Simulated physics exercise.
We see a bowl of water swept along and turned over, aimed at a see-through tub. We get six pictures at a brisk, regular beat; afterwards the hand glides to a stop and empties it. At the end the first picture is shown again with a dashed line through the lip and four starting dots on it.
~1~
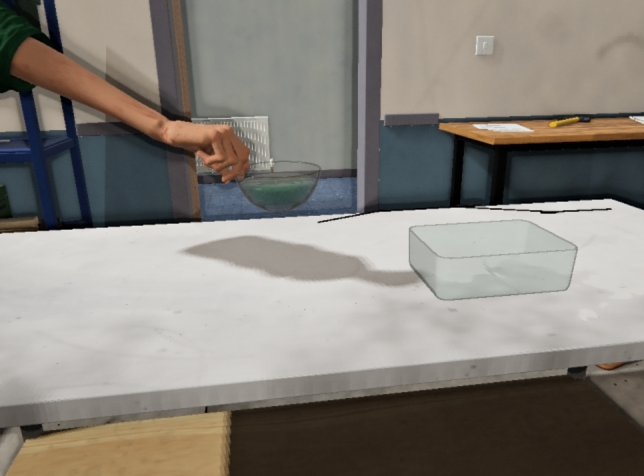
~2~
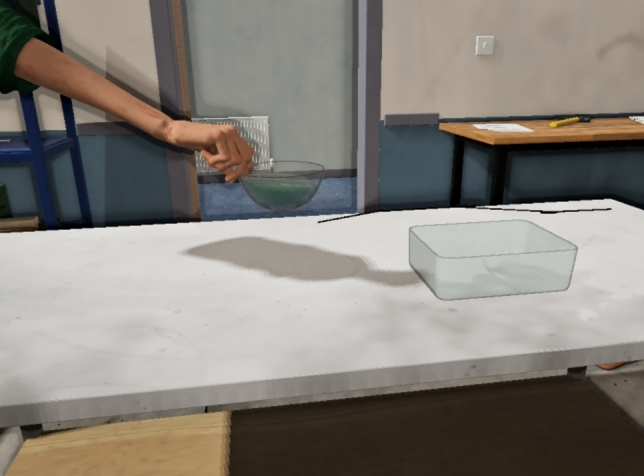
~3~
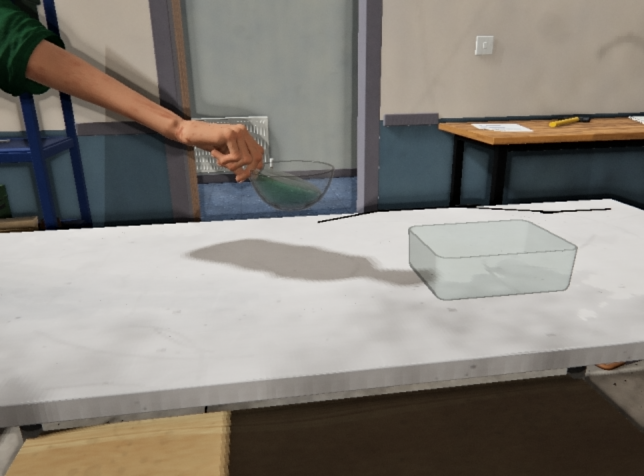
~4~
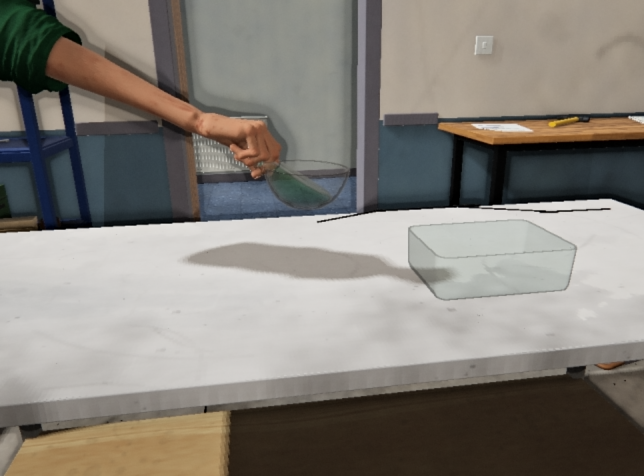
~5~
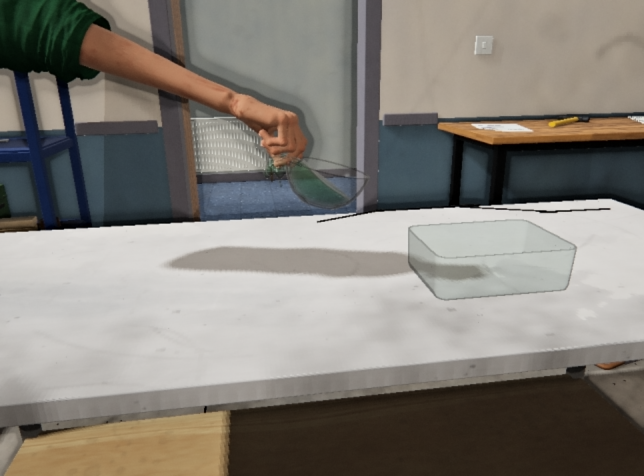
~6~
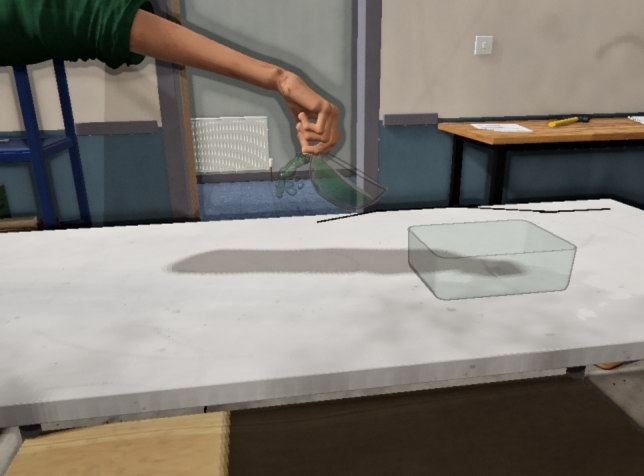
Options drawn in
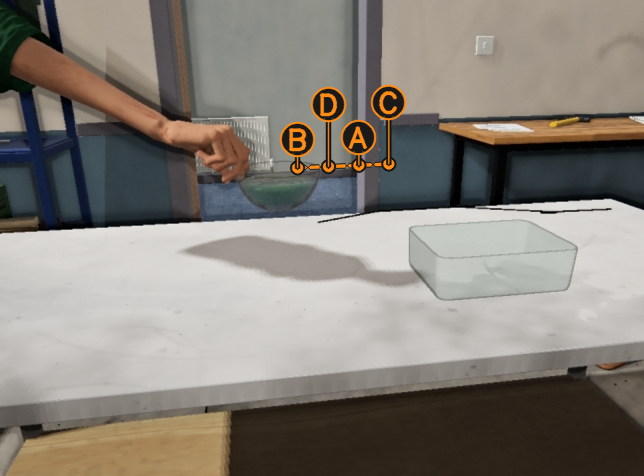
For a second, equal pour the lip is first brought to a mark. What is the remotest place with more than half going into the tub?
B.
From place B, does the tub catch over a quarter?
Yes, it does.
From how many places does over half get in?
All of the four.
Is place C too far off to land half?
No, not at all.
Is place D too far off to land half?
No, not at all.
On the marked copy, A at (358, 165); B at (297, 167); C at (388, 164); D at (328, 166).
With A, about 74 % lands in the tub, 15 % falls short and 11 % goes beside or beyond.
With B, about 65 % lands in the tub, 25 % falls short and 10 % goes beside or beyond.
With C, about 84 % lands in the tub, 11 % falls short and 5 % goes beside or beyond.
With D, about 69 % lands in the tub, 13 % falls short and 18 % goes beside or beyond.
